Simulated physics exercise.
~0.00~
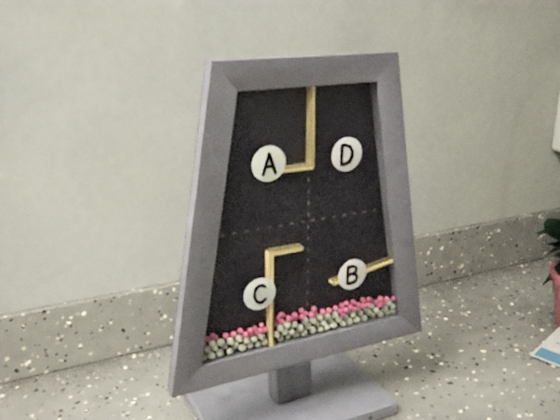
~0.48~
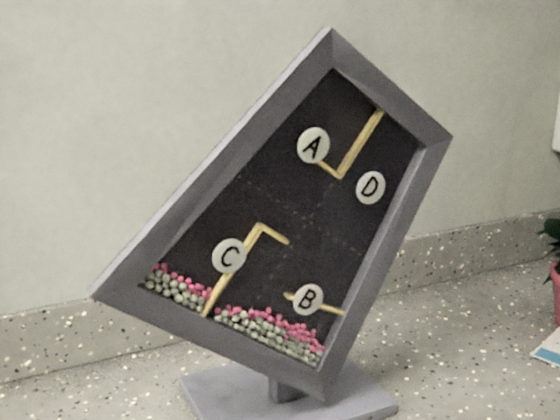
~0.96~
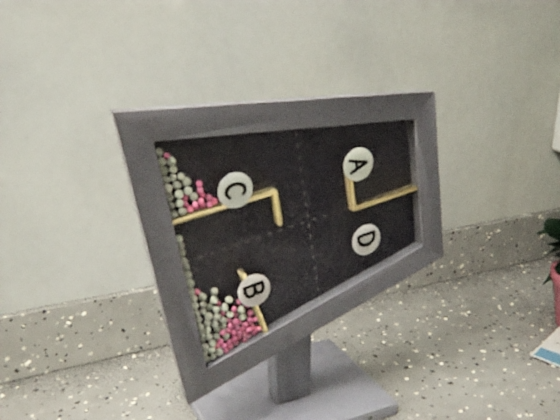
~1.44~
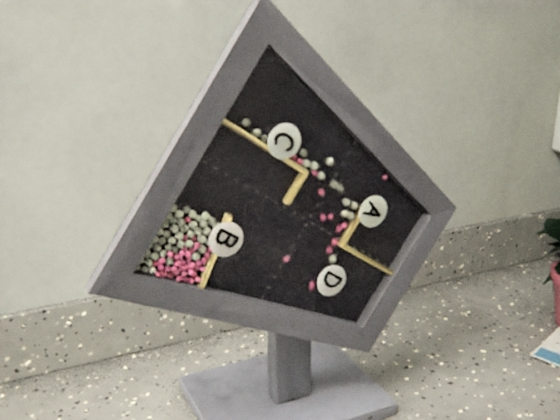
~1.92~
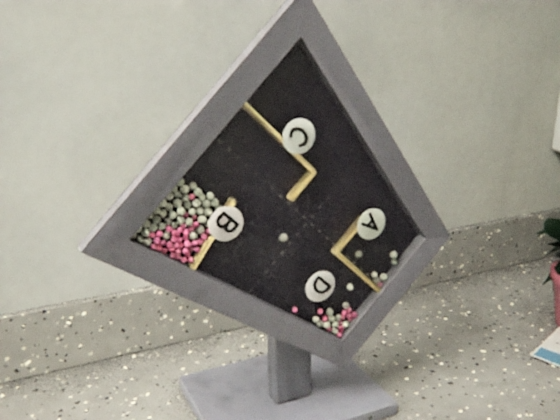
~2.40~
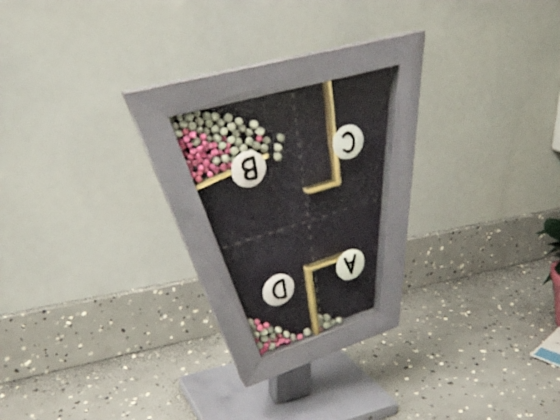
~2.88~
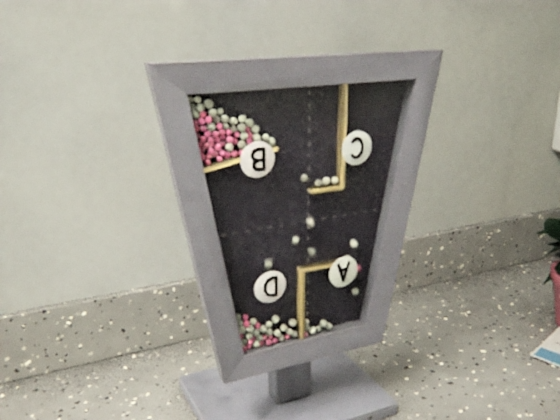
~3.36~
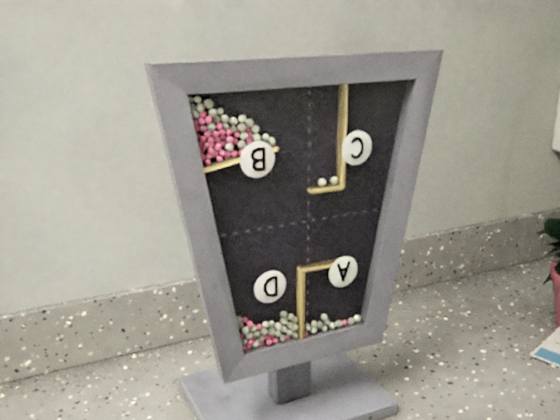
By a speckled ledge, a grey framed box turns clockwise until upside down, pink and white balls tumbling, most settling by B.
